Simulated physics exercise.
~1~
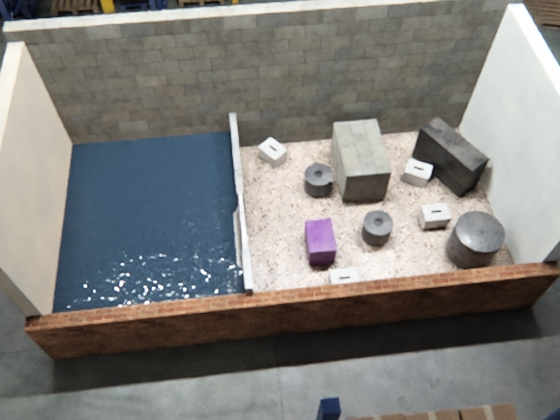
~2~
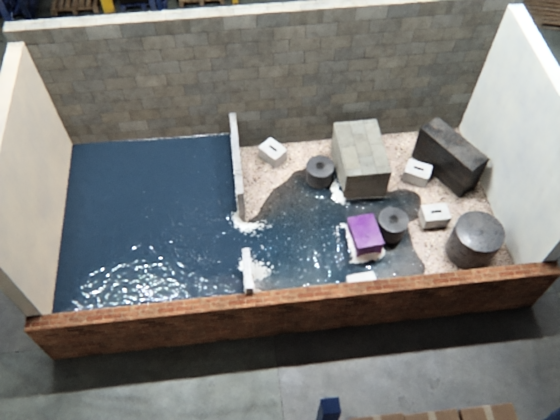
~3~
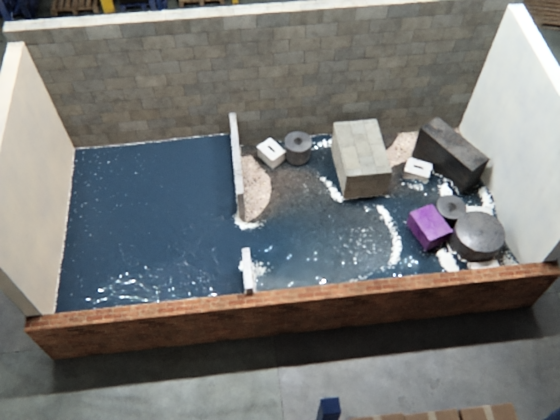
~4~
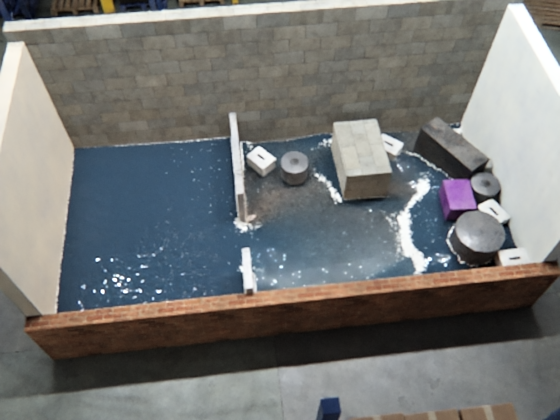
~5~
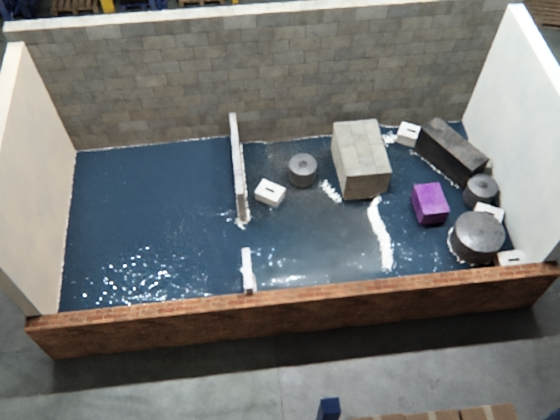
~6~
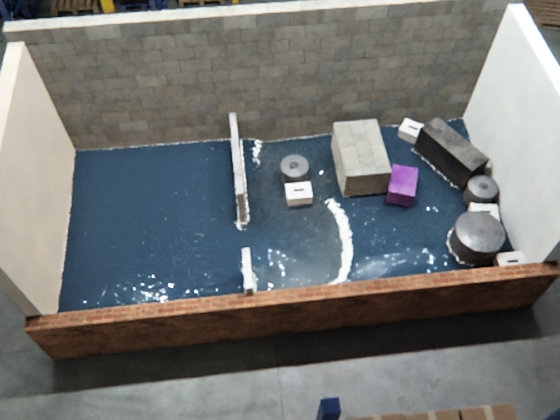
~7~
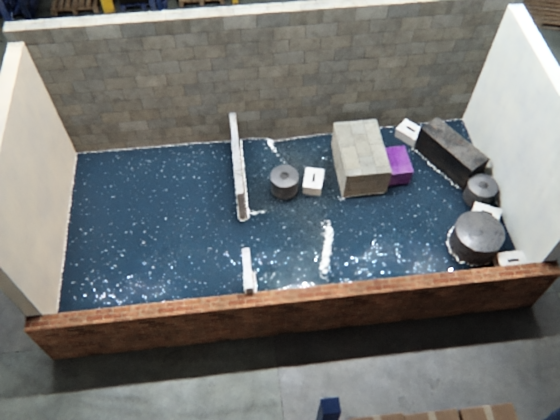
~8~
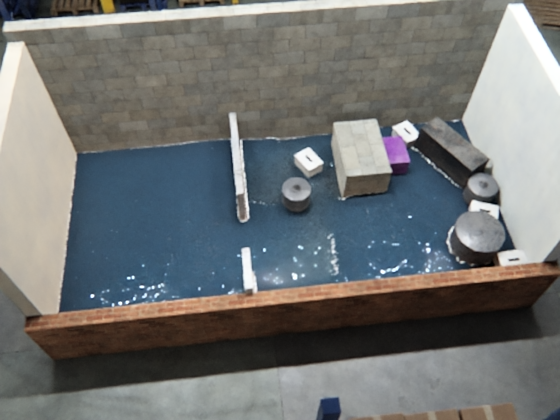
Dark water bursts through an opening in the partition and spreads across the gravel floor of the right-hand room, sweeping a purple chest and several drums and white boxes rightward. The chest then drifts back left and up, ending beside the large pale block in the flooded room.
